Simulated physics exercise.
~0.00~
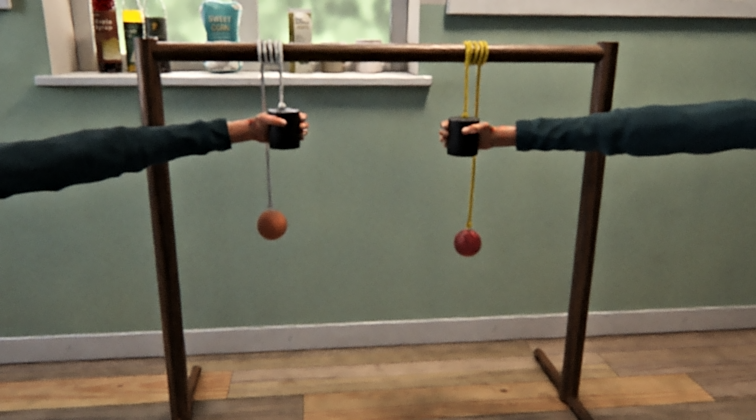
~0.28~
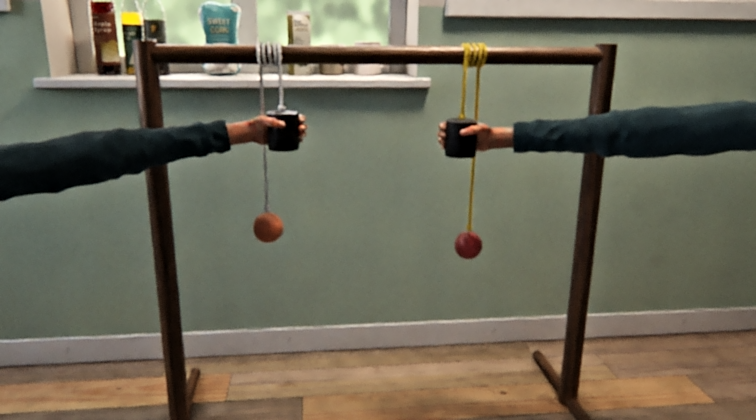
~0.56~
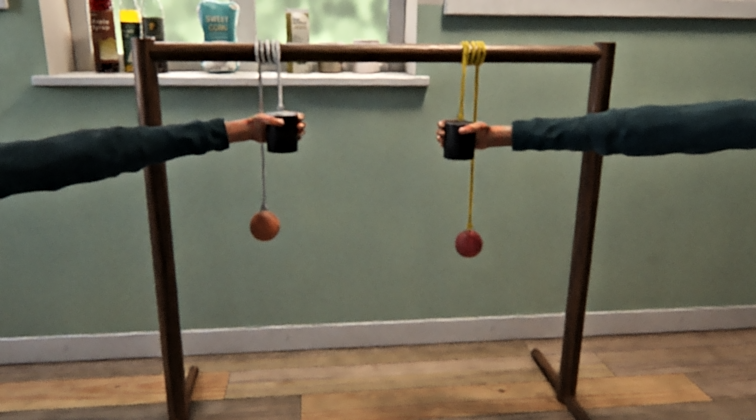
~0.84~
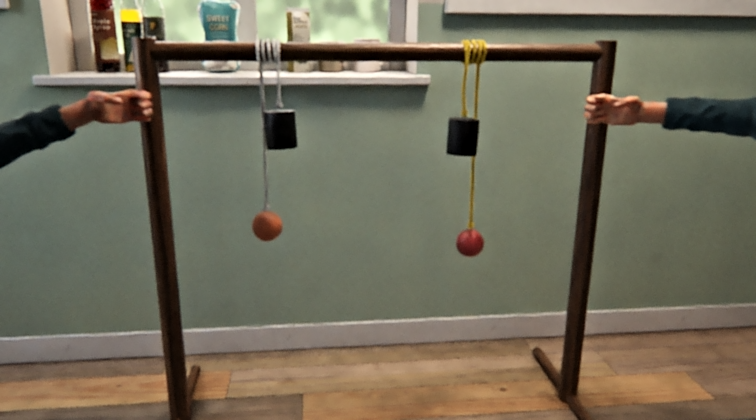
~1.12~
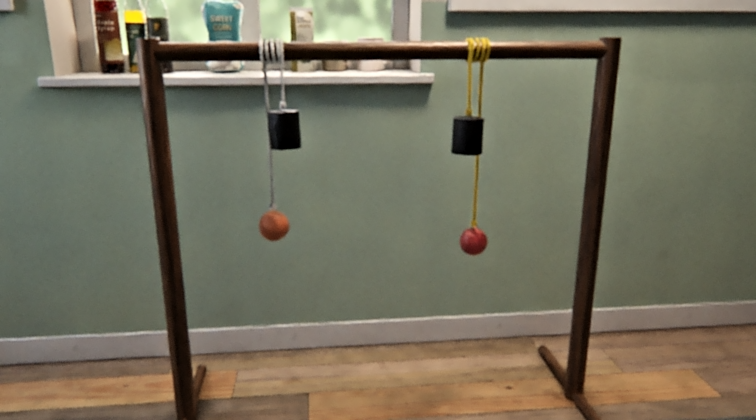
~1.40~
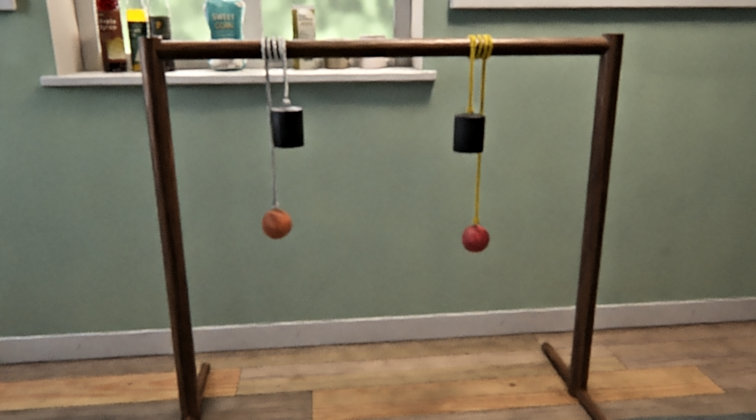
Two hands held black cylinders hanging from cords looped over a wooden rail, with an orange ball below the left one and a red ball below the right, then let go and drew away, leaving both cylinders and both balls hanging in place.
